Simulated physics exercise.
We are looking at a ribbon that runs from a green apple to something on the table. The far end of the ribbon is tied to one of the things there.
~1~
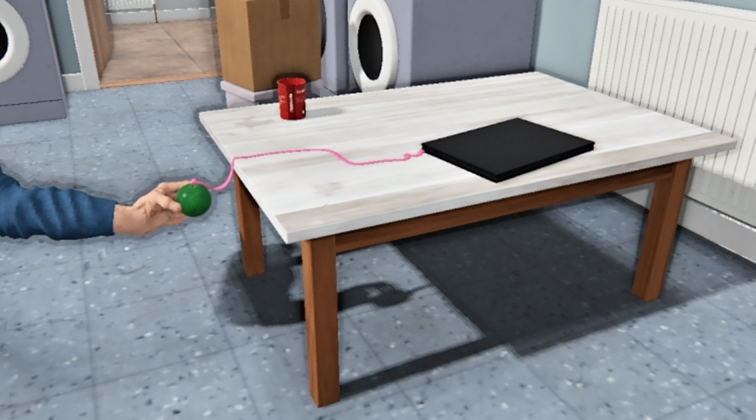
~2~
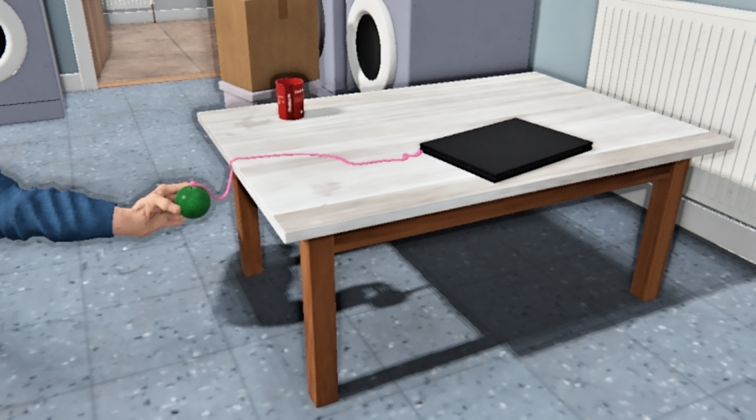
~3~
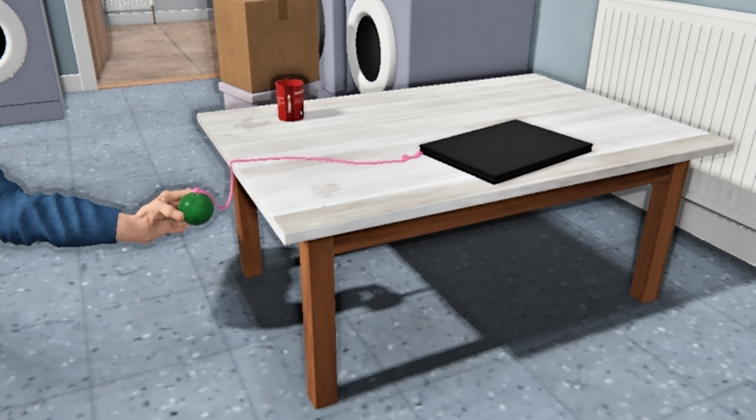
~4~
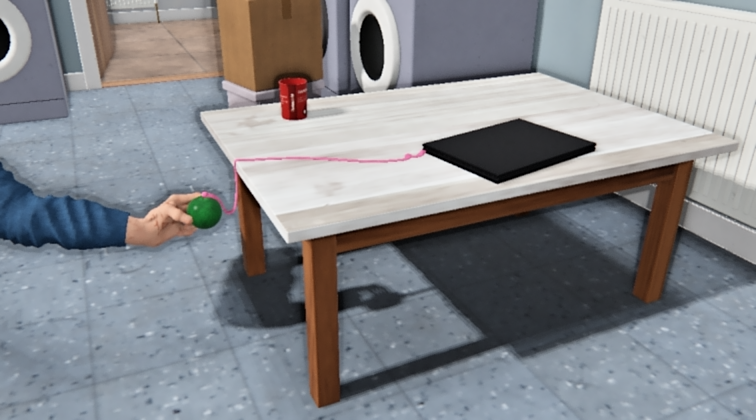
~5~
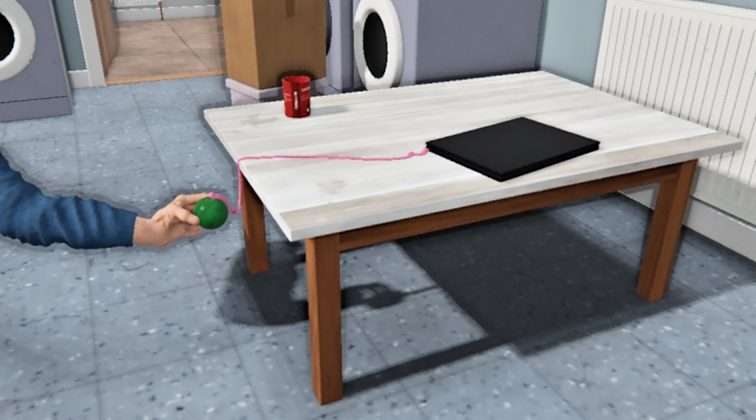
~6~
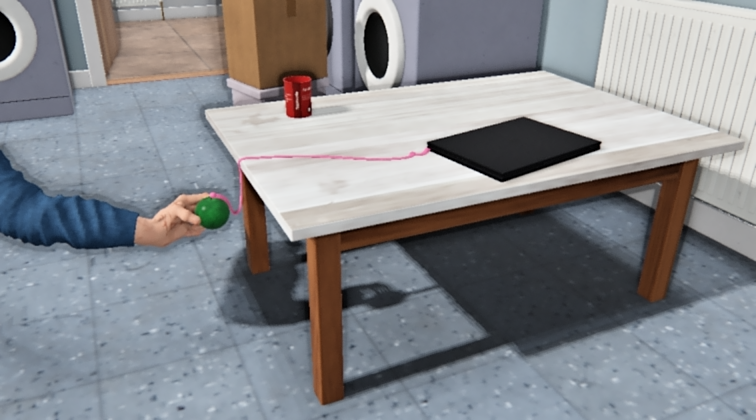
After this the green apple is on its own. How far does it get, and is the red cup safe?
The green apple ends up dangling, the red cup keeps its place.
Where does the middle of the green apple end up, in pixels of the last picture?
Around (306, 298).
Then, 0.78 s past the final frame, apple in the air near (283, 314); laptop shifted a little; cup still.
Then, 1.78 s past the final frame, apple in the air near (298, 311); laptop shifted a little; cup still.
When it is over, apple in the air near (306, 299); laptop shifted a little; cup still. The green apple swings from the edge and the red cup stays on top.
